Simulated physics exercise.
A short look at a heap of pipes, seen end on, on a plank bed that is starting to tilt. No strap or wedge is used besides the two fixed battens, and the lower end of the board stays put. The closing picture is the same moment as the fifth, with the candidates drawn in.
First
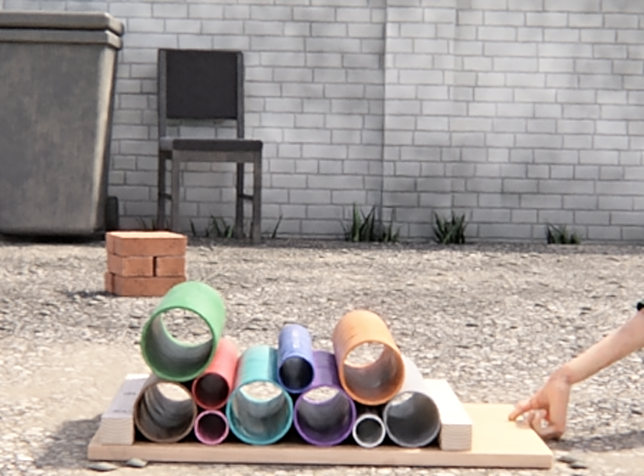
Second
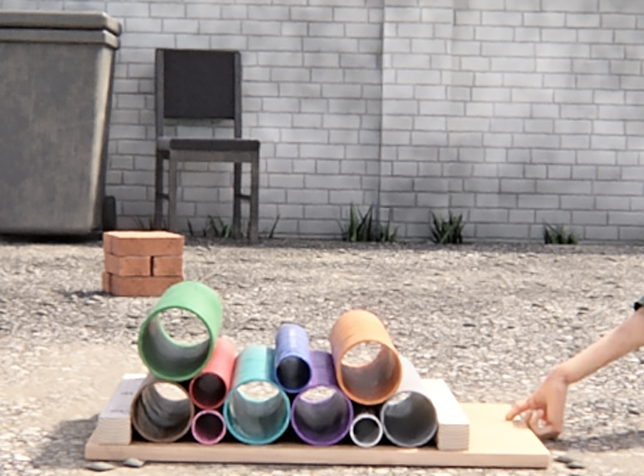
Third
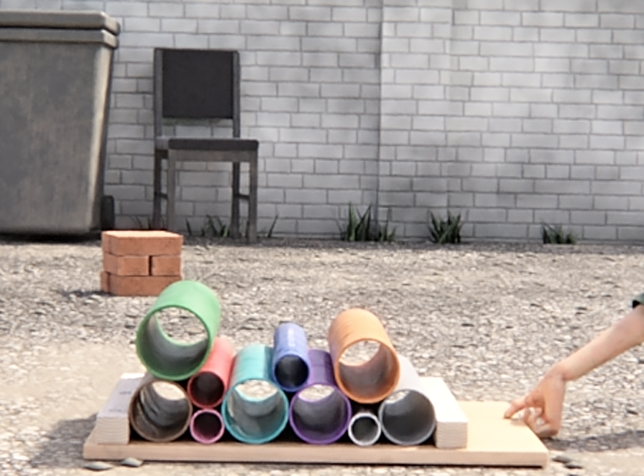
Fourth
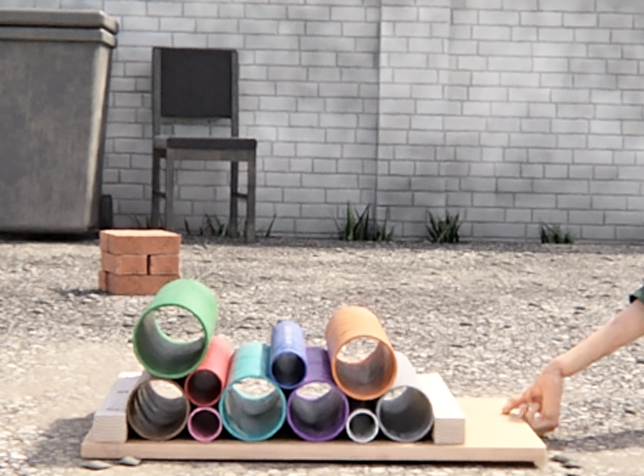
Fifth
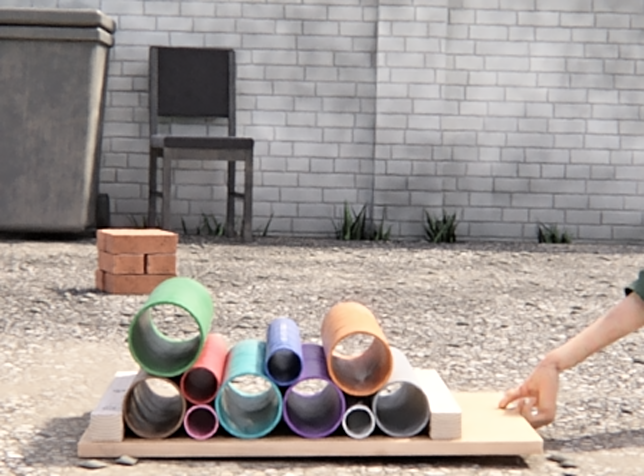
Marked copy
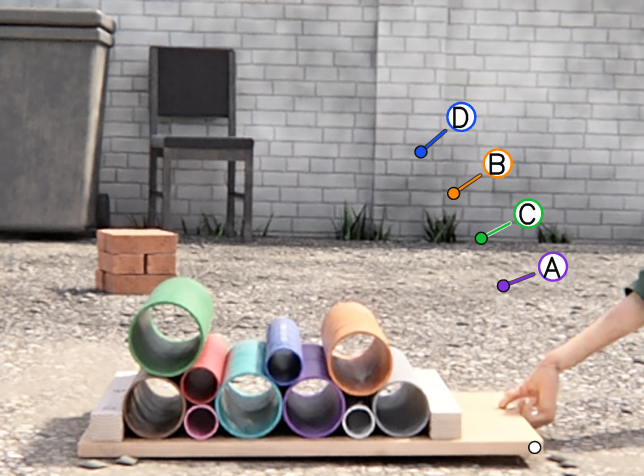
The camera drifts very slightly to the right, looking level across a gravel yard toward a pale brick wall, with a dark chair, a grey bin and stacked red bricks behind. On a wooden board between pale blocks, brown, pink, turquoise, purple, white and grey pipes lie end on beneath green, red, blue and orange ones. The pipes keep their arrangement while a hand at right stays touching the board's end.
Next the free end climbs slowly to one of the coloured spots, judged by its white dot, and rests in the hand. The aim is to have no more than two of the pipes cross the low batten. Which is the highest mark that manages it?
The last mark within the limit is D.
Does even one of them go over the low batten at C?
At C: Yes.
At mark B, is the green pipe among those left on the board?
The green pipe: No.
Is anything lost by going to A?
At A: Yes.
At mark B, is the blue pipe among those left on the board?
Yes, with B.
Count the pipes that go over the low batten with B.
The count is one.
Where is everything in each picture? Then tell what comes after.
In the first picture, turquoise pipe (260, 411); purple pipe (324, 415); white pipe (369, 431).
In the second picture, white pipe (366, 431); grey pipe (409, 418).
In the third picture, board (314, 416); white pipe (365, 429); grey pipe (408, 417); brown pipe (160, 410).
In the fourth picture, board (311, 413); brown pipe (158, 409); turquoise pipe (253, 408); pink pipe (205, 424).
In the fifth picture, board (308, 410); brown pipe (154, 408); pink pipe (202, 422).
On the marked copy, A at (503, 286); B at (454, 194); C at (481, 238); D at (421, 152); the white dot at (535, 448).
Taking D. A third of the way, board at 22°.
Two thirds of the way, board at 42°.
When it is over, board at 42°, two over the low batten (green, blue).
As for the rest, A one over the low batten (green); B one over the low batten (green); C one over the low batten (green).
